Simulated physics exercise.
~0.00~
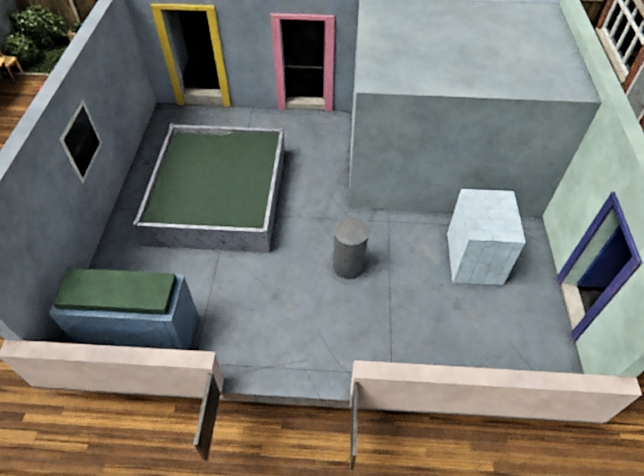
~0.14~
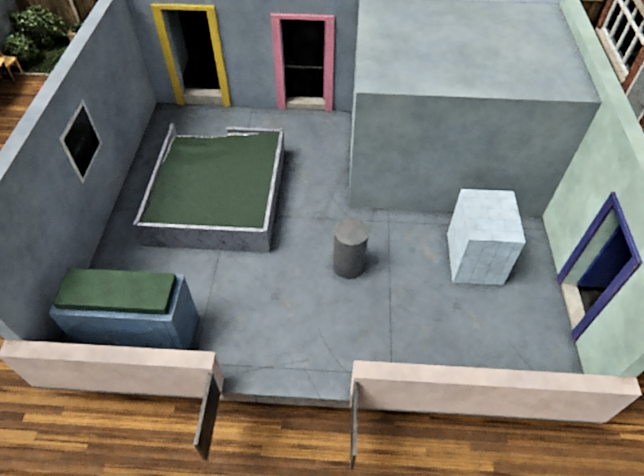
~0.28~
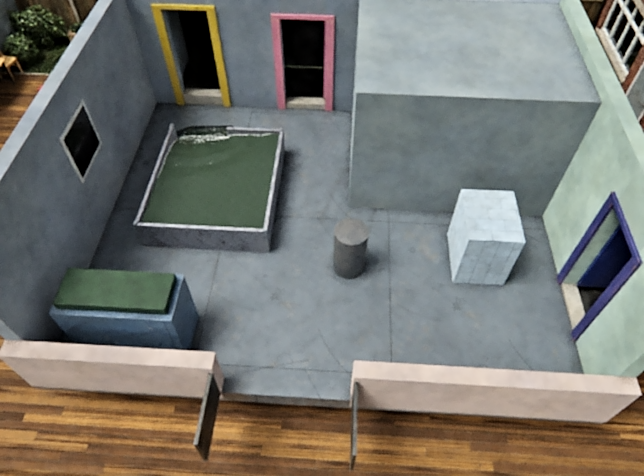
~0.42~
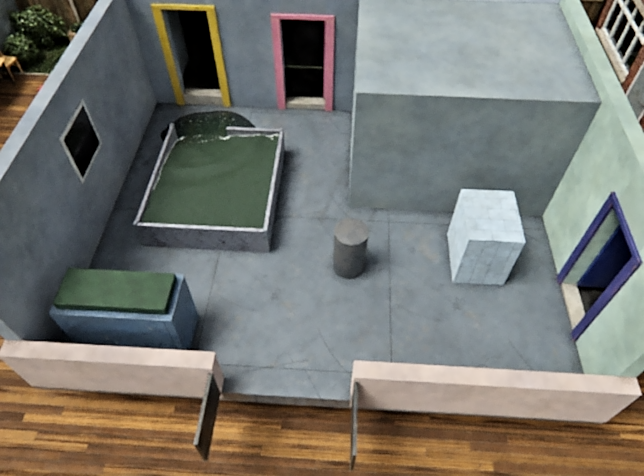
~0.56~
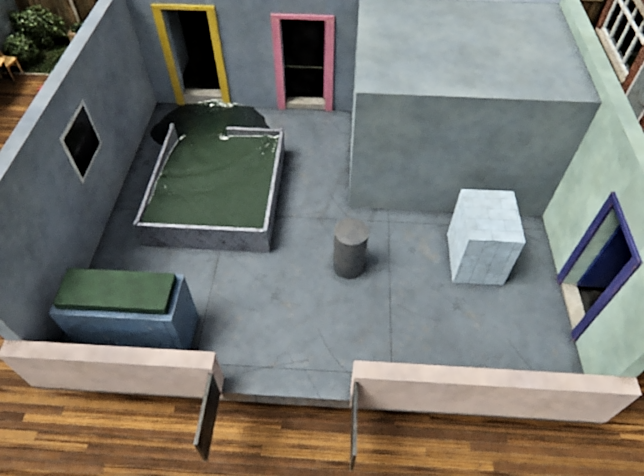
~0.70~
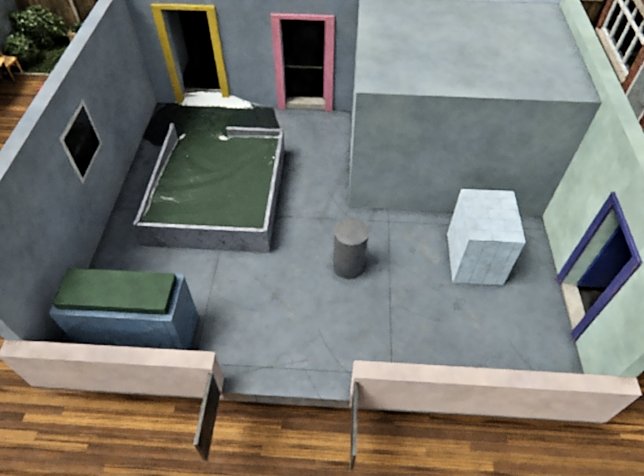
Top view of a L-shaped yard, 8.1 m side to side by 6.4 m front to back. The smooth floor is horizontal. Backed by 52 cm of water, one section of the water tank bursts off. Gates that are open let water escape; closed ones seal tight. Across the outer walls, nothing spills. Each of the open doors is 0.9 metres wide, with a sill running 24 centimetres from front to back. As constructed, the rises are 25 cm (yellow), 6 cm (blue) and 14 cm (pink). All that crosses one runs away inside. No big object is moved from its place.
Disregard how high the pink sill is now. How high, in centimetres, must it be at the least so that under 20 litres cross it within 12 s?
At least about 8 cm.
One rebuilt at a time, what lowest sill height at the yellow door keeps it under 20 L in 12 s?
Yellow door - some 32 centimetres.
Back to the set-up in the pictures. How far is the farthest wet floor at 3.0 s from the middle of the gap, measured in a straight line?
Roughly 3.2 m.
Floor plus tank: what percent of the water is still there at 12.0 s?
What remains is some 84 per cent of the water.
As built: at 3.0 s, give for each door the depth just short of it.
Door depths (cm): Yellow = 33, blue = 0, pink = 8.
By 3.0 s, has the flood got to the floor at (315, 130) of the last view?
It is under water.
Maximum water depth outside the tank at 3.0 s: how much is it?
About 34 cm at most.
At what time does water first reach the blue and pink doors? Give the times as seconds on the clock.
Blue 11.5 s; pink 1.2 s.
After 1.4 s water covers 10 % of the floor, deepest (44 cm) near (157, 105); 6 cm at the pink door, 0 litres in over its 14 cm sill.
After 3.0 s water covers 30 % of the floor, deepest (34 cm) near (157, 105); 8 cm at the pink door, 0 litres in over its 14 cm sill.
After 12.0 s water covers 90 % of the floor, deepest (12 cm) near (54, 355); 7 cm at the pink door, 1 litre in over its 14 cm sill.
At the pink door as built, the water arrived by 1.2 s and peaked near 10 cm at 9.4 s.
Run again over the same 12 s with other heights there, 30 litres in over 7 cm, 11 litres over 9.5 cm. The limit of 20 litres is kept from about 8 cm up.
